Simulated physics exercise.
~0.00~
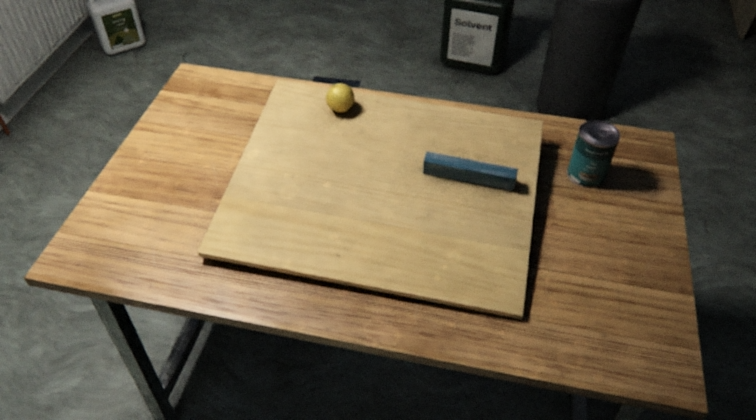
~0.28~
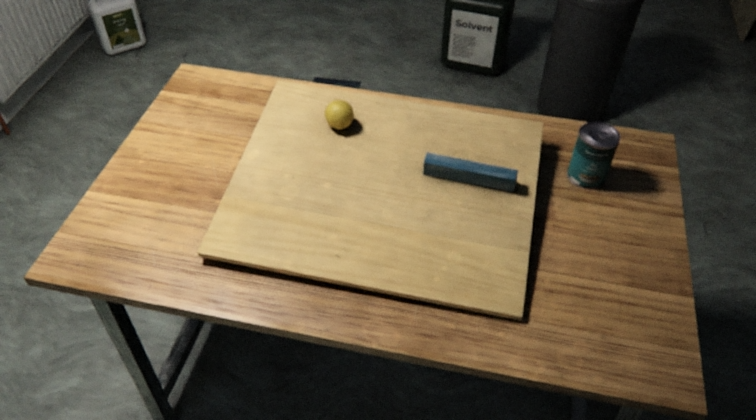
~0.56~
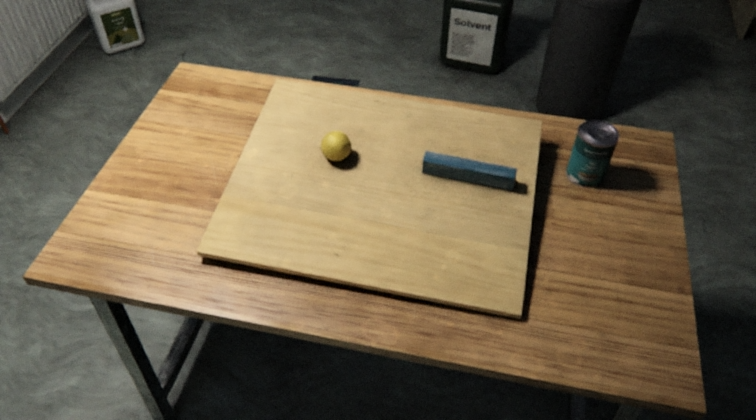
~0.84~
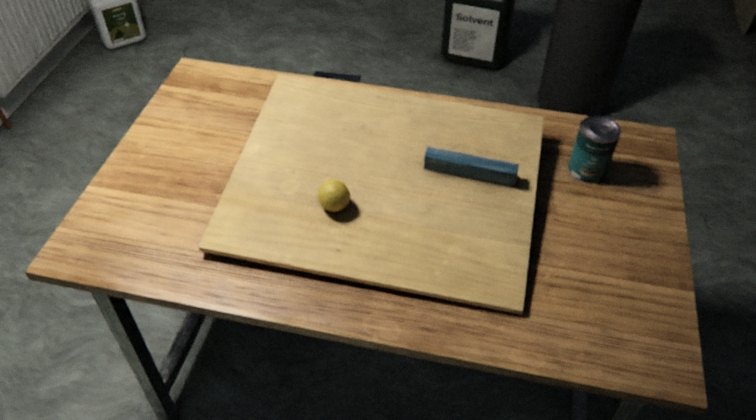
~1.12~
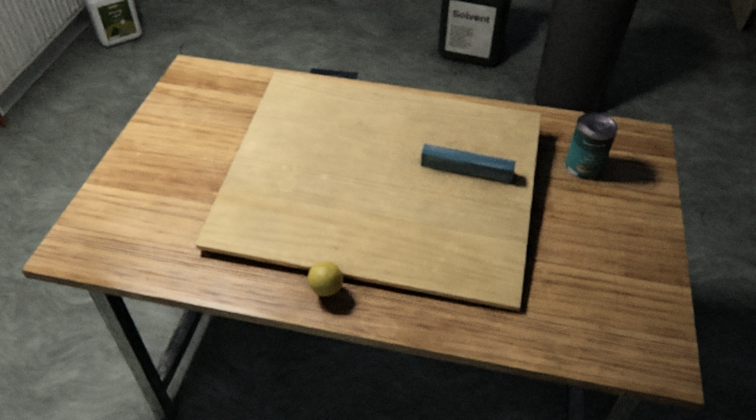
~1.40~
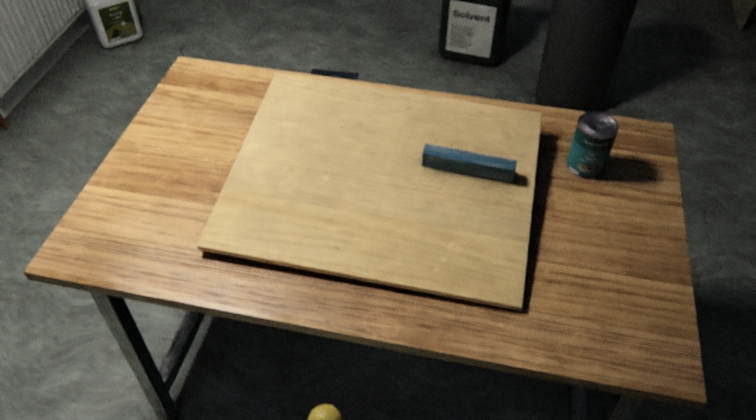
At the start, a yellow lemon sits near the far edge of a pale wooden board lying on a wooden table, with a blue block fixed toward the board's right side and a turquoise tin standing on the table to the right. The lemon rolls toward the viewer, slowly at first, passing to the left of the block without touching it. It picks up speed across the lower half of the board and goes over the near edge. It then drops past the front of the table, ending partly out of view at the bottom, while the block and tin stay in place.
